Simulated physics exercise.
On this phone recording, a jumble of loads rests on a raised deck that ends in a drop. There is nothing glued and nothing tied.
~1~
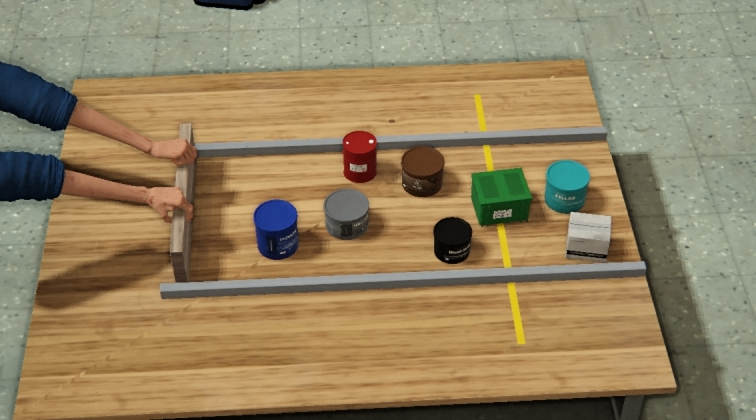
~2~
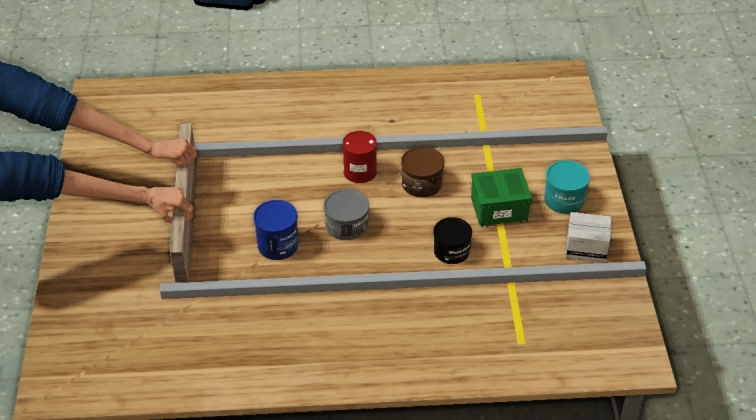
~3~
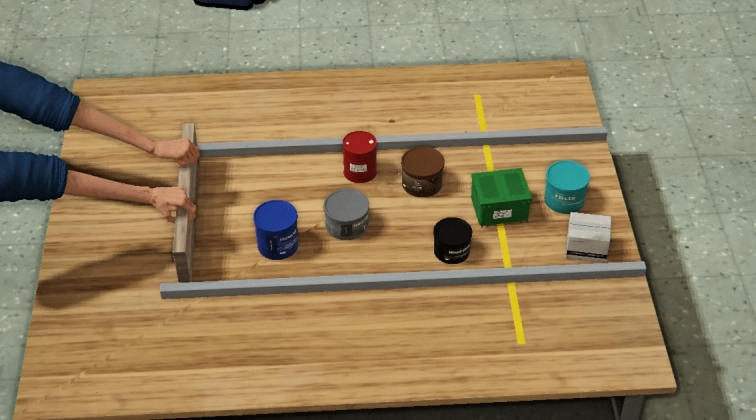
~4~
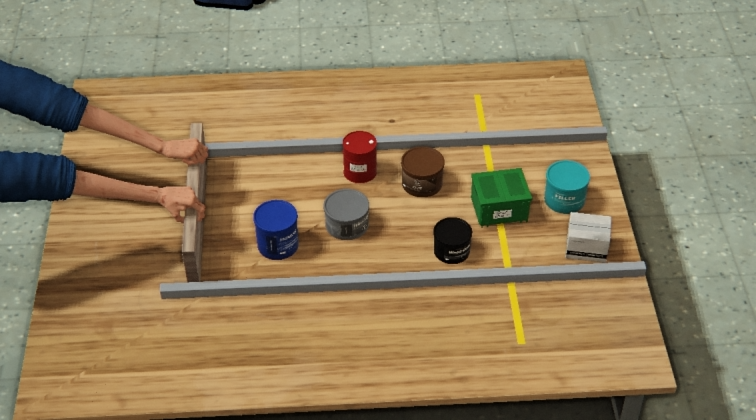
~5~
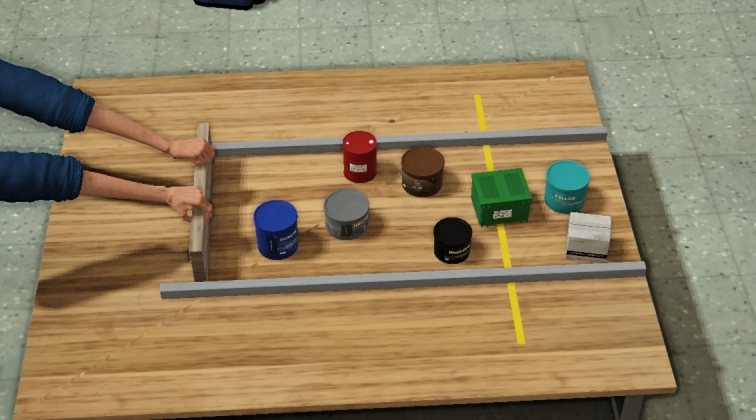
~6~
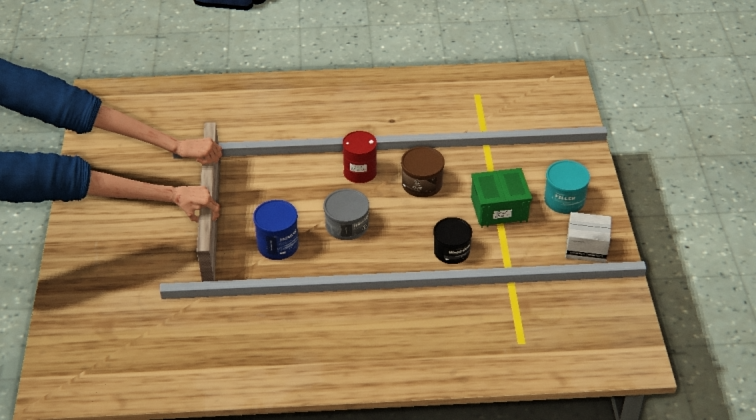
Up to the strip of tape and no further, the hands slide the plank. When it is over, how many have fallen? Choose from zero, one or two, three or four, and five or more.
When it is over, zero have fallen.
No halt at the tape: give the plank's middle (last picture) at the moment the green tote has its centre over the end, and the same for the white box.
Around (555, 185), then around (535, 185).
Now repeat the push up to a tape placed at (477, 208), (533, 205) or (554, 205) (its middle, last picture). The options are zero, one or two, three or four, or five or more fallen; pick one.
Well, in the order given, it's zero, just one or two and just one or two.
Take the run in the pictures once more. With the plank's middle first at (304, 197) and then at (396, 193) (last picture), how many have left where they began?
At the first place 2, at the second 5.
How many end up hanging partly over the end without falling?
1 of them.
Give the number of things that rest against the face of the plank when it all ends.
Well, it touches 4.
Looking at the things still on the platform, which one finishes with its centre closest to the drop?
Turquoise pail.
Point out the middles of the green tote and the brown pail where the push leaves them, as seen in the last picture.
(566, 192) and (514, 171), approximately.
Early on, none off yet; white box at rest near (588, 237); turquoise pail at rest near (566, 187); green tote at rest near (500, 198).
Finally, the number that fall off is zero.
